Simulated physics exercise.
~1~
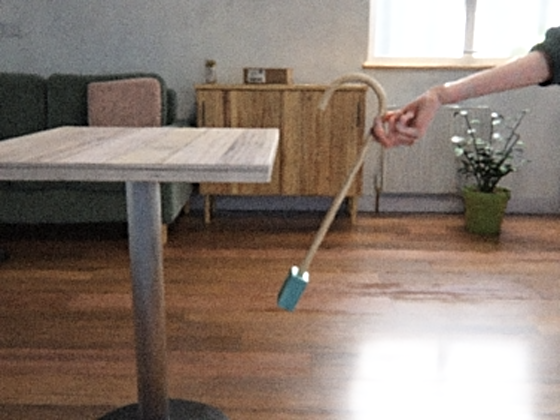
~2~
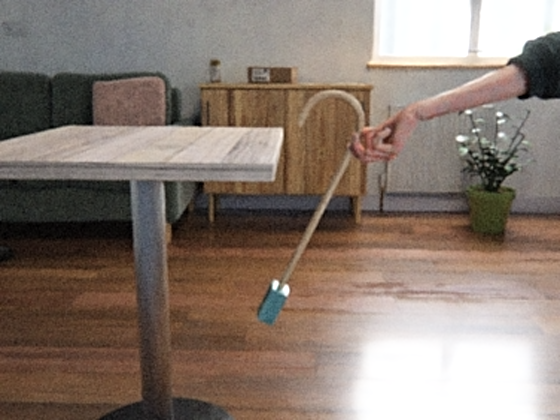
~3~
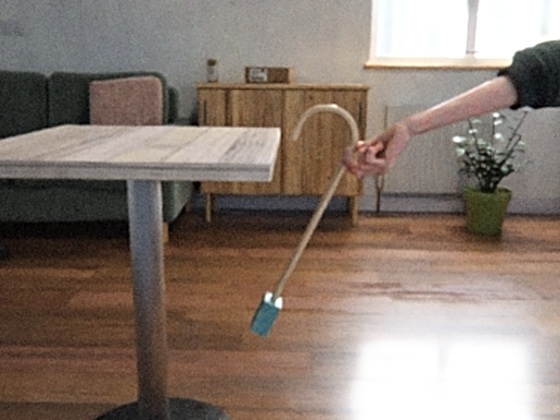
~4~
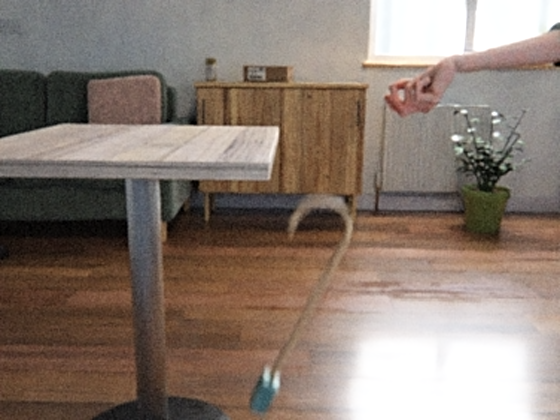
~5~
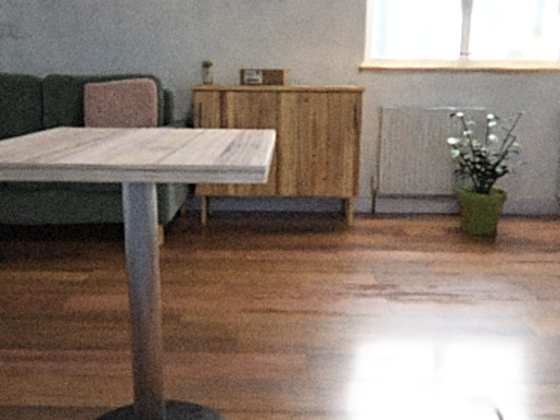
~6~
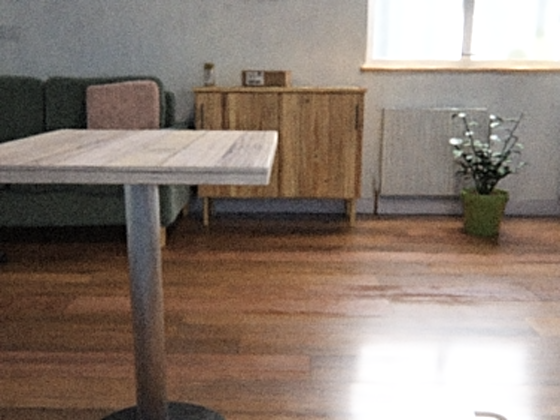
A turquoise brush with a long, pale, crook-ended handle hangs from a hand reaching in from the right, seen from a slightly swaying side view of a room with a reddish wooden floor. A pale wood-topped table on a grey post stands at left, before a dark green sofa with a pink cushion, a wooden cabinet and a potted plant. The hand shifts the brush a little left and down, its crook staying clear of the tabletop. Then the fingers let go and draw back, and the brush drops past the table's edge. It ends on the floor, almost out of view at lower right.
